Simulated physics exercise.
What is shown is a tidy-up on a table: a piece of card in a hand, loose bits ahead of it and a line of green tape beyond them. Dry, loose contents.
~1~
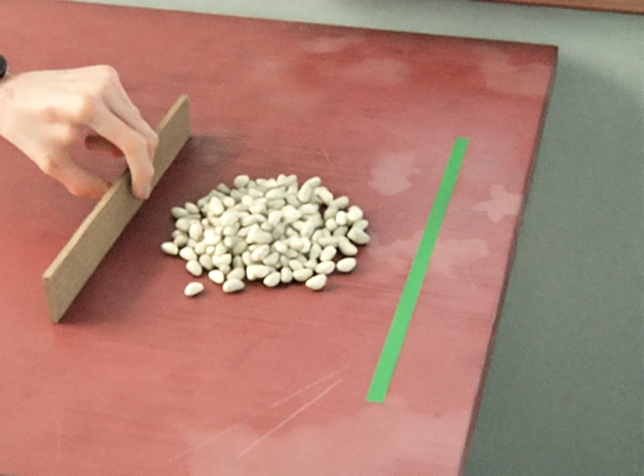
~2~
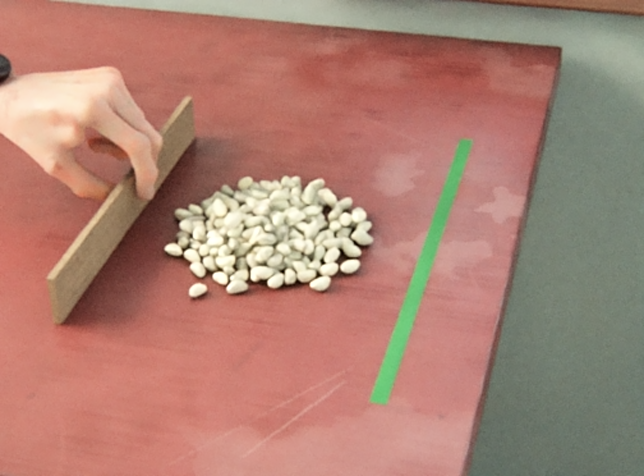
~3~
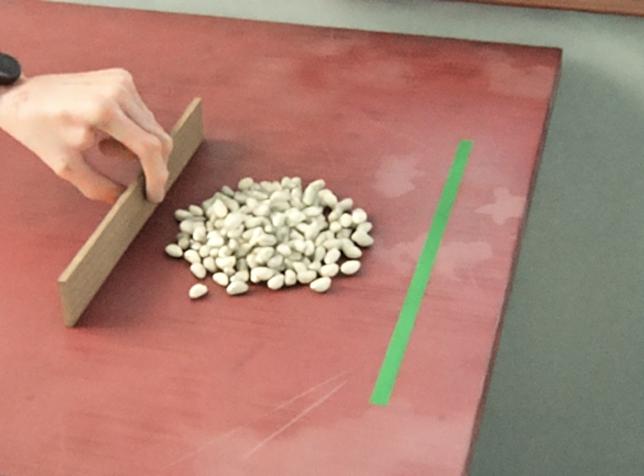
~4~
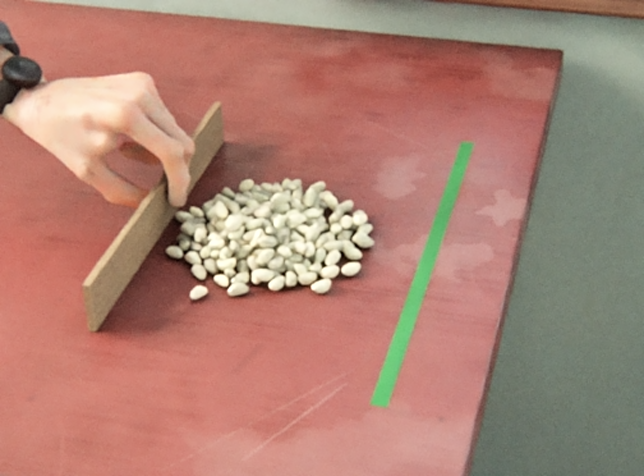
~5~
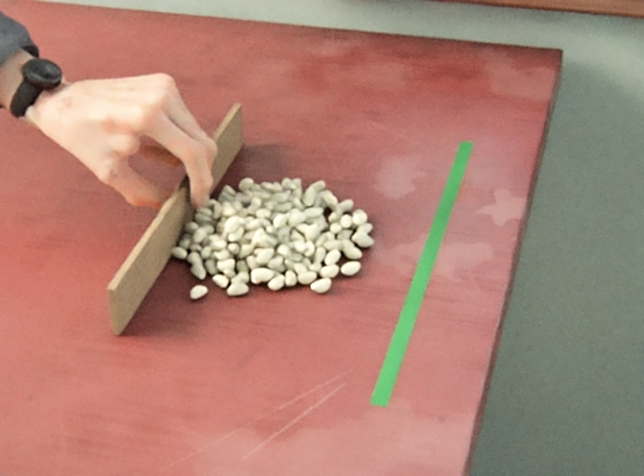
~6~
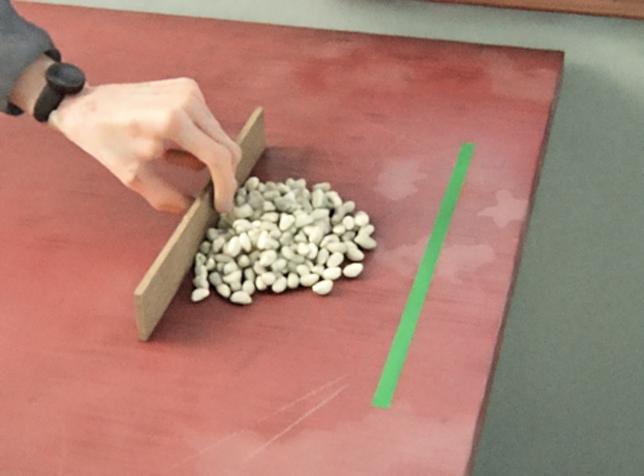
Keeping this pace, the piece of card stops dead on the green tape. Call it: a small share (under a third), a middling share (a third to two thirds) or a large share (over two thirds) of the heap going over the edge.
A middling share.
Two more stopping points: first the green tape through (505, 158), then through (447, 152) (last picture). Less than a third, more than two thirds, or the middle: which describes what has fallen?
First try: Above two thirds; second try: Less than a third.
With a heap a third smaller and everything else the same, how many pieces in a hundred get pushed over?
I'd put it at around 30 per cent.
Soon after the last picture, piece of card still moving, near (324, 204); heap all on the table, its front near (459, 274).
A little later, piece of card stopped at the green tape; heap about a quarter over the edge.
Later still, piece of card stopped at the green tape; heap about half over the edge.
At rest, piece of card stopped at the green tape; heap about half over the edge.
